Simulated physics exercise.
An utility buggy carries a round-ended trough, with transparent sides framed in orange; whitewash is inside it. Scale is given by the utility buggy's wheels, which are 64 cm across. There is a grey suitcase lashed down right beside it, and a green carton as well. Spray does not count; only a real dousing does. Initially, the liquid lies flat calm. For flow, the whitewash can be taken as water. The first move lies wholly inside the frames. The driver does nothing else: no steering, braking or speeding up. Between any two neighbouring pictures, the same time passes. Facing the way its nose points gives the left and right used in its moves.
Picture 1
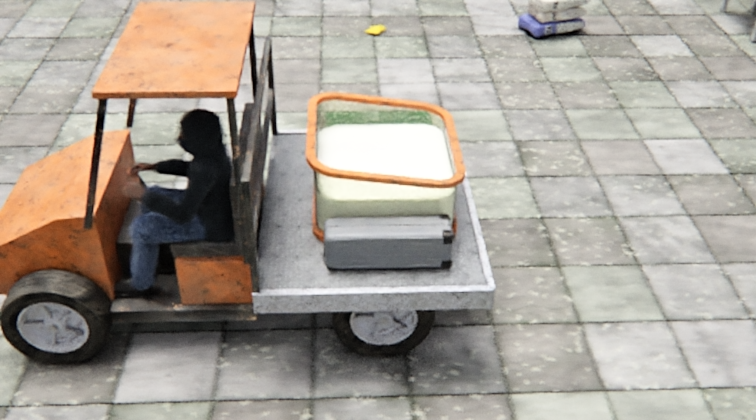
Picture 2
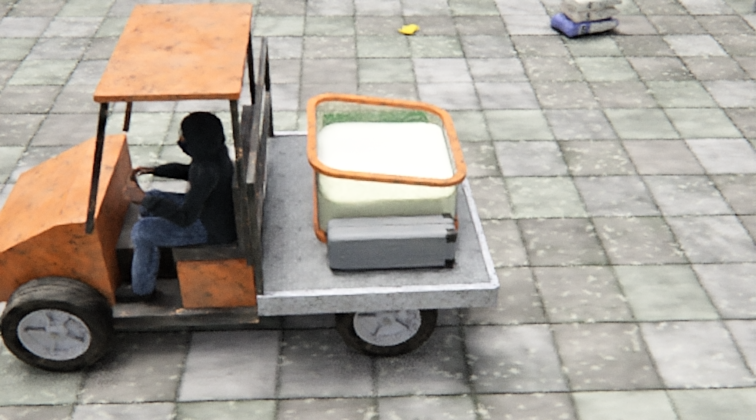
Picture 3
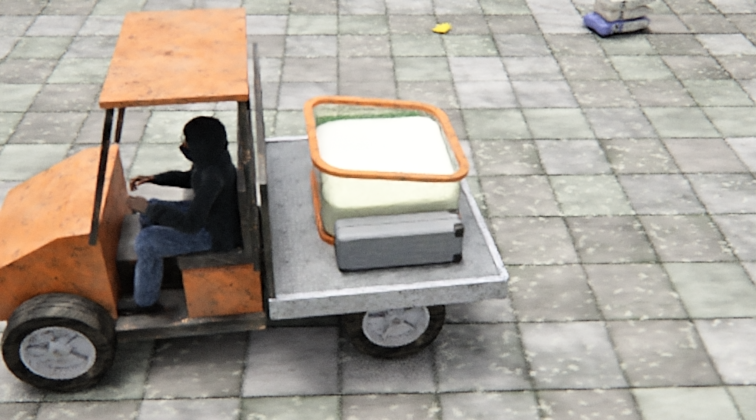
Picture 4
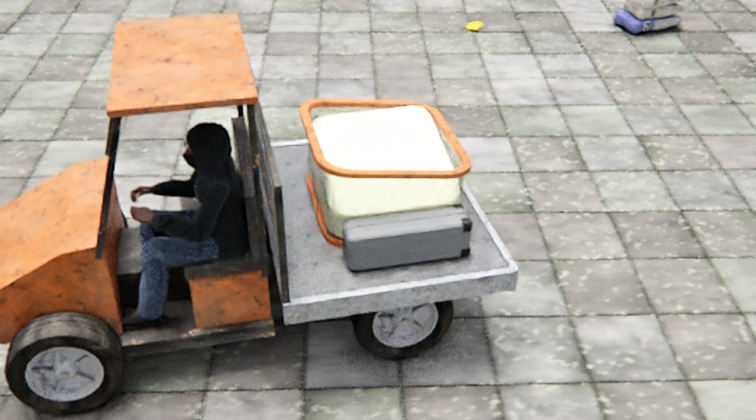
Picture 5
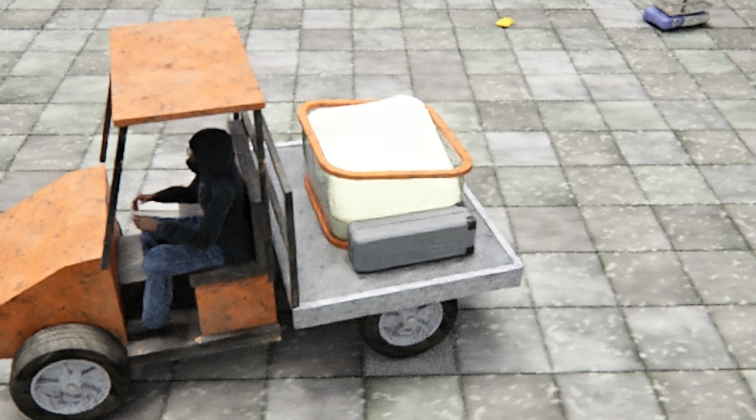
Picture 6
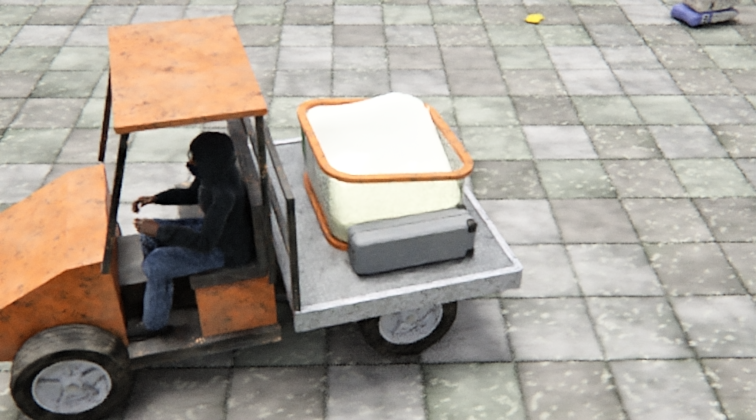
The video shows a hooded figure at the wheel of an orange utility buggy carrying whitish liquid in a clear, orange-rimmed trough beside a grey suitcase; the buggy angles slightly, and the initially level liquid tilts, rising towards the far side.
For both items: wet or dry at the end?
Note: Grey suitcase untouched; green carton struck.
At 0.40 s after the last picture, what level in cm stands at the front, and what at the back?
Roughly 32 cm in front and 30 cm behind.
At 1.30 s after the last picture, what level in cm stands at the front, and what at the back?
Front 32 cm, back 30 cm.
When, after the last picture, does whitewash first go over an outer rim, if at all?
About 0.3 s.
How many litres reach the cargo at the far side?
About 3 litres.
Then, 0.40 s later than the final frame, front 32 cm, middle 31 cm, back 30 cm above the floor; the loss stands at 1 per cent, over the far side.
Then, 0.80 s later than the final frame, front 28 cm, middle 28 cm, back 28 cm above the floor; the loss stands at 1 per cent, over the far side.
Then, 1.30 s later than the final frame, front 32 cm, middle 33 cm, back 29 cm above the floor; the loss stands at 1 per cent, mostly over the far side, some over the back.
Then, 2.99 s later than the final frame, the loss stands at 2 per cent, over the far side; the grey suitcase has caught nothing and the green carton 3 litres.
